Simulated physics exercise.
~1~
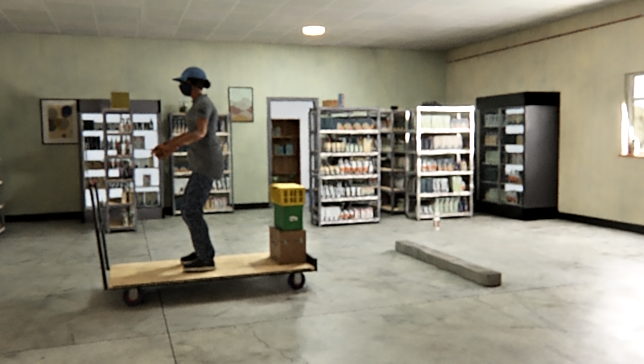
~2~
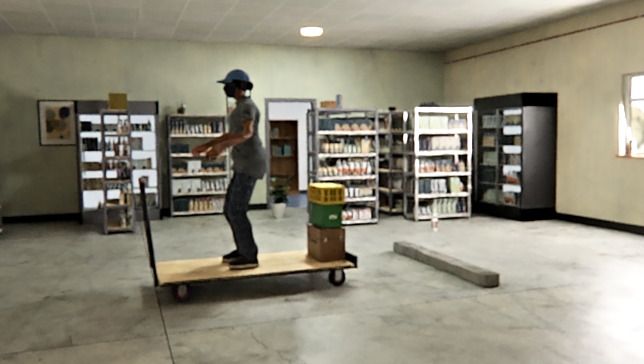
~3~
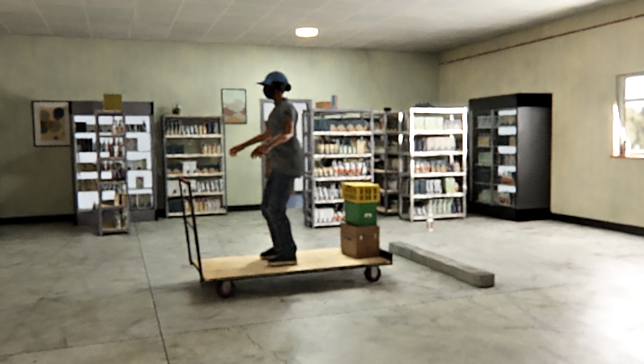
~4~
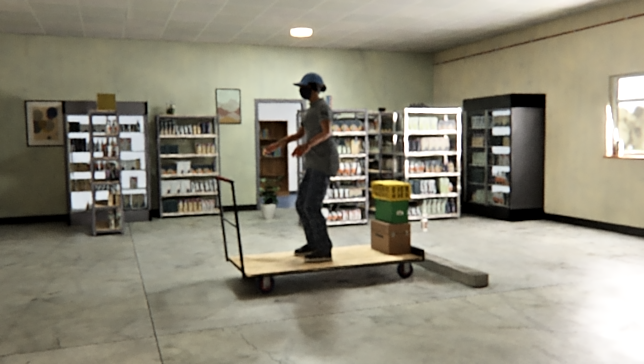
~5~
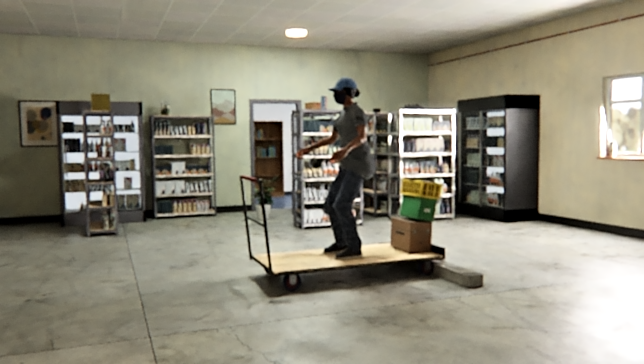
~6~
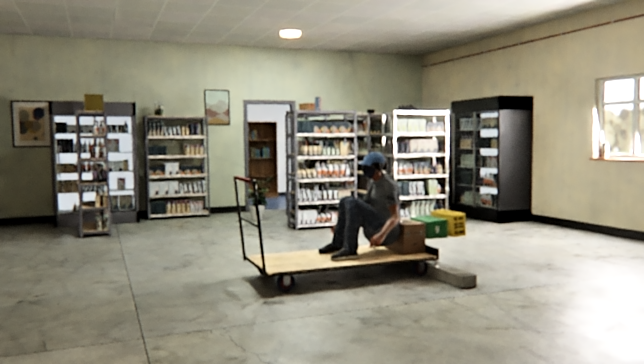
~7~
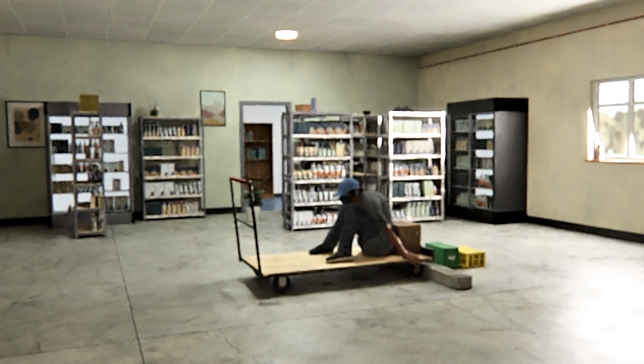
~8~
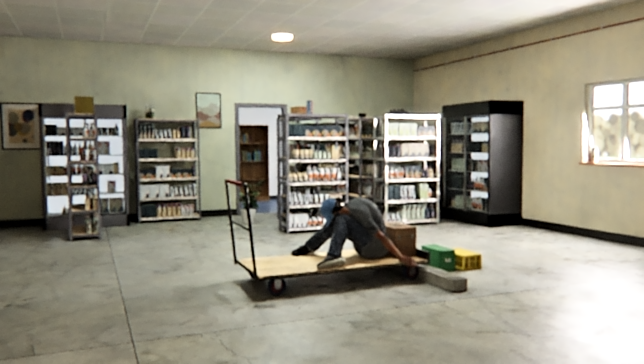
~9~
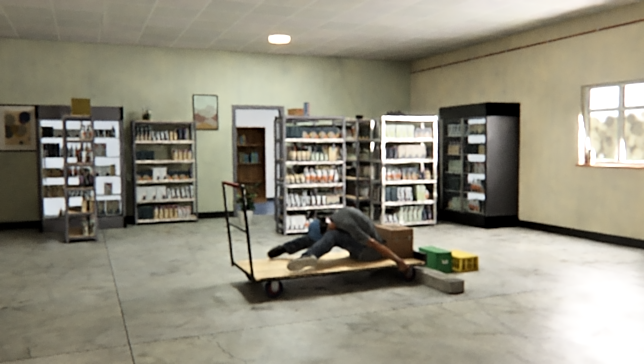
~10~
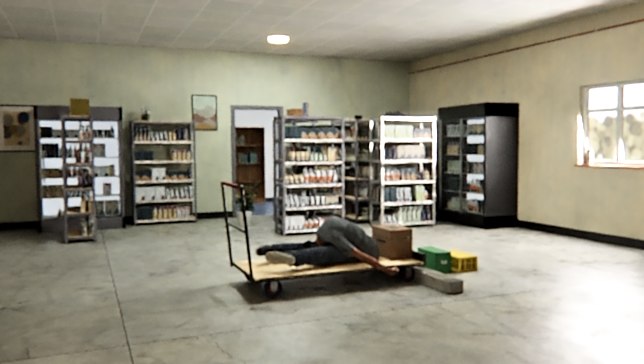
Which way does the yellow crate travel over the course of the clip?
It travels to the right, first riding on the trolley and then tumbling off its front end onto the floor.
